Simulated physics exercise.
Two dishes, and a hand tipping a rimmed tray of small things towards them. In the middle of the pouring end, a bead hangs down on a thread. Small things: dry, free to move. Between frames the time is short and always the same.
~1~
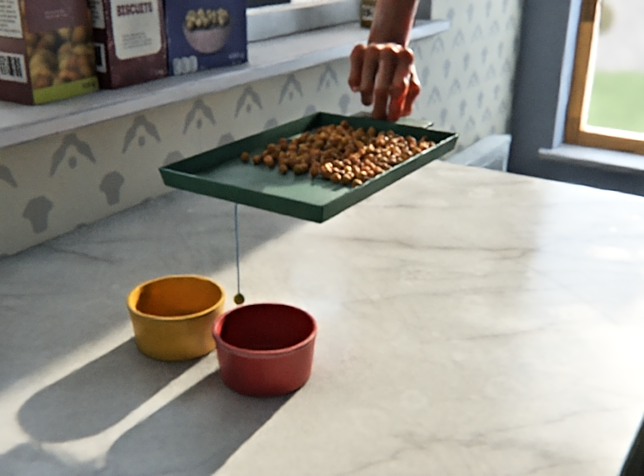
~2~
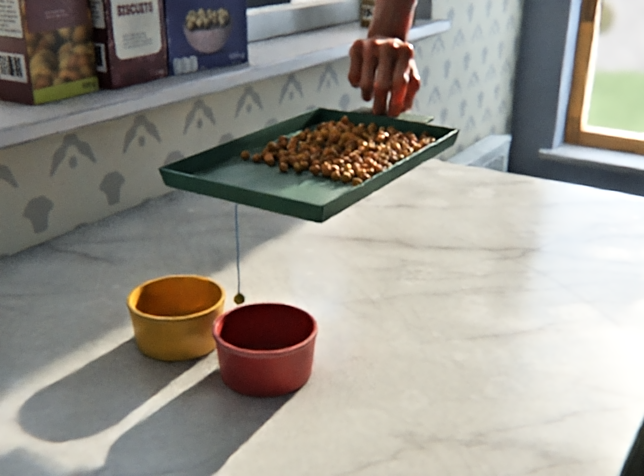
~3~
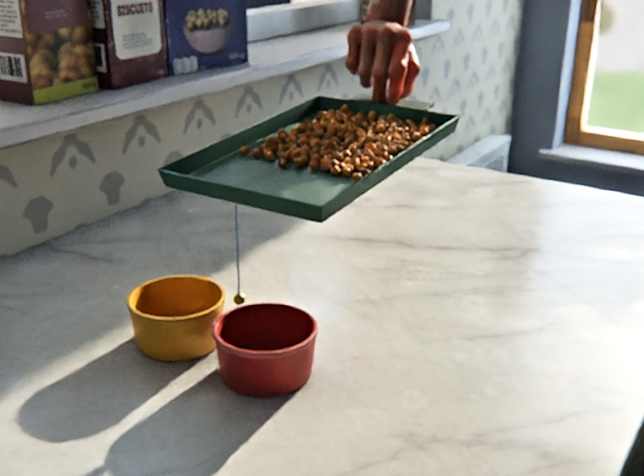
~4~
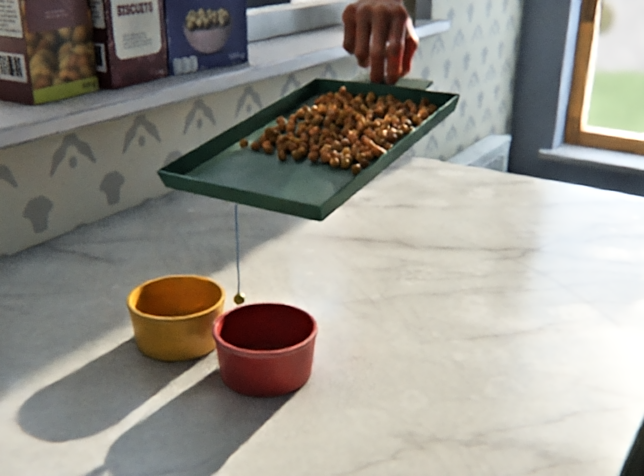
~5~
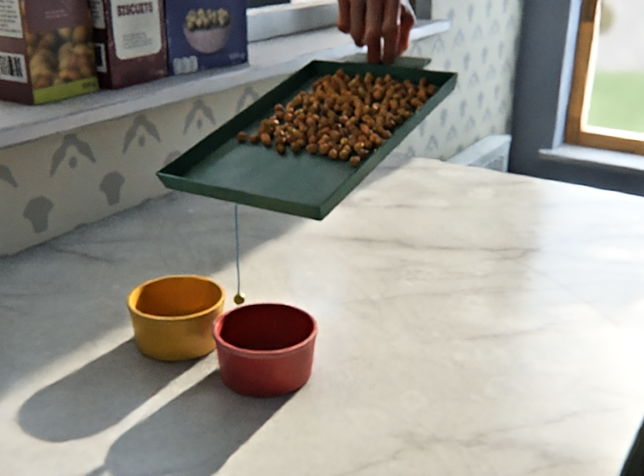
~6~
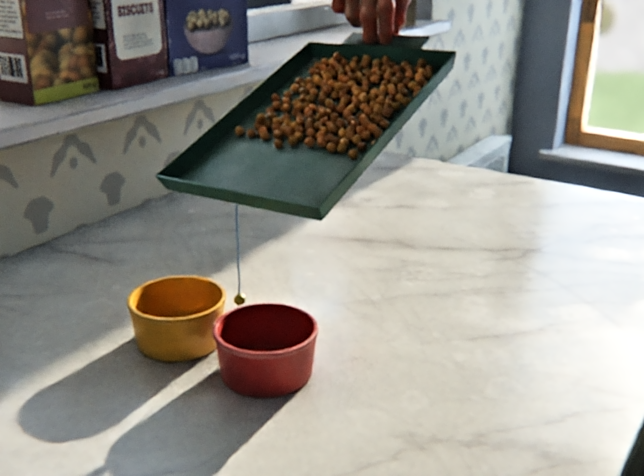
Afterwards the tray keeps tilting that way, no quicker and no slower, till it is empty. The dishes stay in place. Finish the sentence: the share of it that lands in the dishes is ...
... below one half.
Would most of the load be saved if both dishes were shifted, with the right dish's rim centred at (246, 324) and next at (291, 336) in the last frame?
The pair would catch the lesser share the first time and the lesser share the second time.
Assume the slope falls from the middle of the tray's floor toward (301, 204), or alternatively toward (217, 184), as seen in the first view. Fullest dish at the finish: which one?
Note: Place 1, the dish at the right; place 2, the dish at the left.
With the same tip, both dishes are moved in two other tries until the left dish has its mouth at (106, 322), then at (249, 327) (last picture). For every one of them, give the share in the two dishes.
Roughly 60% on the first try and 20% on the second.
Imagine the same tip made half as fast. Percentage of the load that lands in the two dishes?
It would be some 30 in a hundred.
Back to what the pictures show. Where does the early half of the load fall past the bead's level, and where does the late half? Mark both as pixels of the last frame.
Initially about (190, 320); subsequently about (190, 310).
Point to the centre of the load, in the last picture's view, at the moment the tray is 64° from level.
Somewhere about pixel (230, 177).
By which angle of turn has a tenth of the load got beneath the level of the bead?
Around 70°, give or take.
Just after the last frame, tray tipped steeply; the larger part on the tray; about a tenth in the air.
A moment on, tray tipped past a quarter turn; roughly two thirds on the tray; just a few in the right dish; about a tenth in the left dish; roughly a quarter outside both; about a tenth in the air.
Further on, tray tipped past a quarter turn; about a tenth in the right dish; roughly a quarter in the left dish; the larger part outside both.
When it is over, tray tipped past a quarter turn; about a tenth in the right dish; roughly a quarter in the left dish; the larger part outside both.
